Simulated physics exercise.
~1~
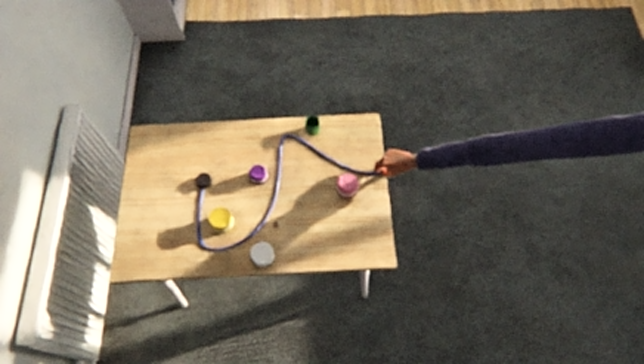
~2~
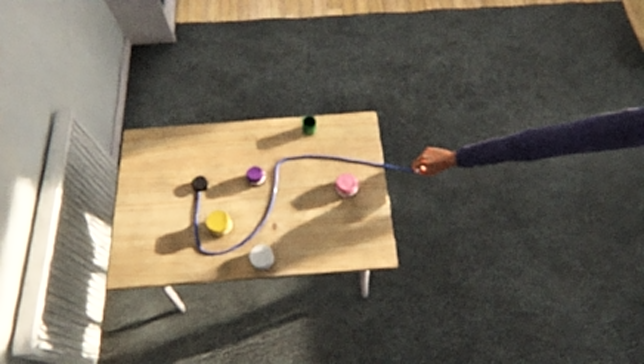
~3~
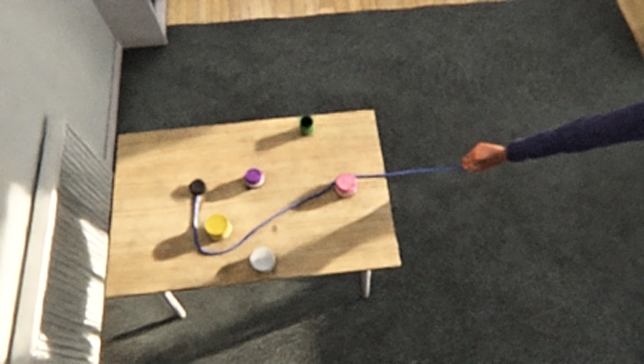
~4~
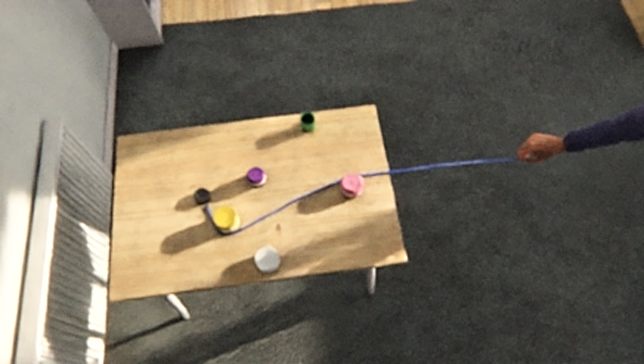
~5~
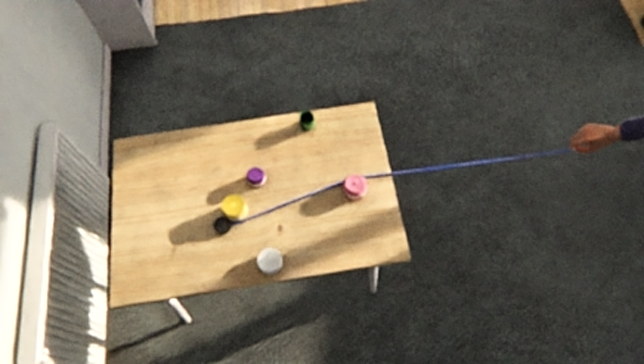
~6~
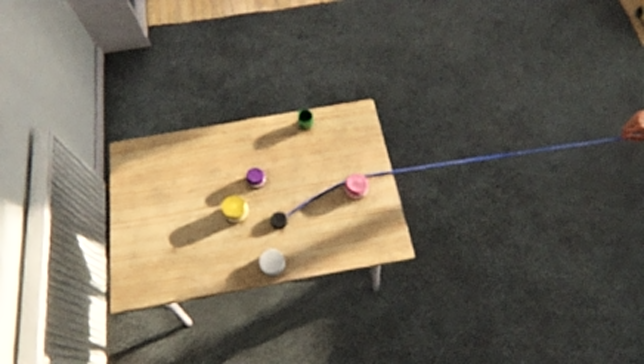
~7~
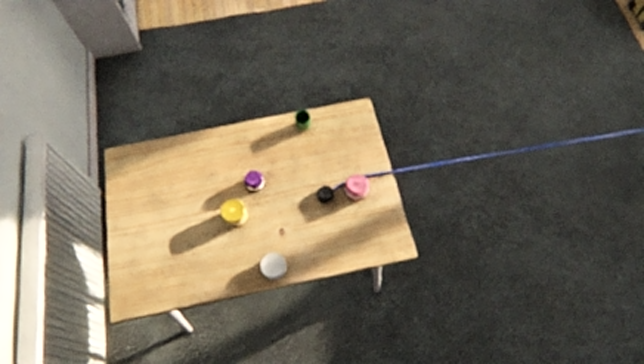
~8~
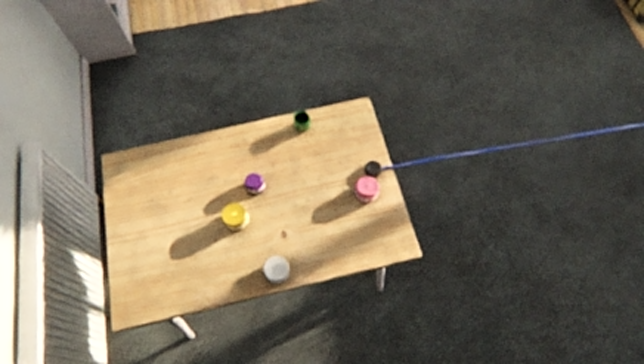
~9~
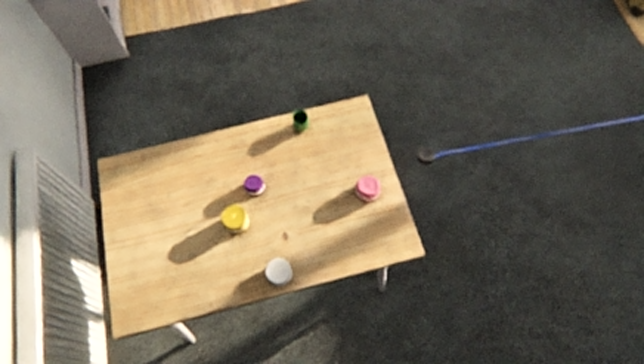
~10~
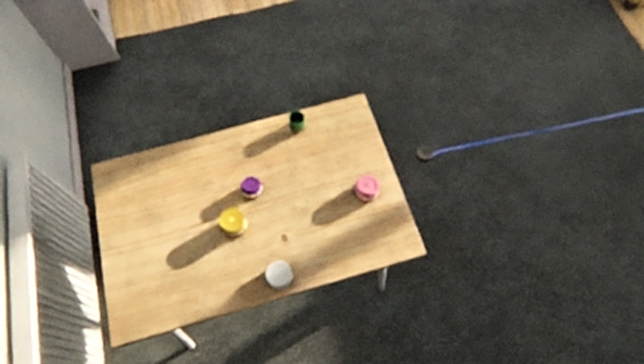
A hand pulling a blue cable rightwards across a wooden table, dragging a black reel past nudged yellow and pink containers and off the edge.
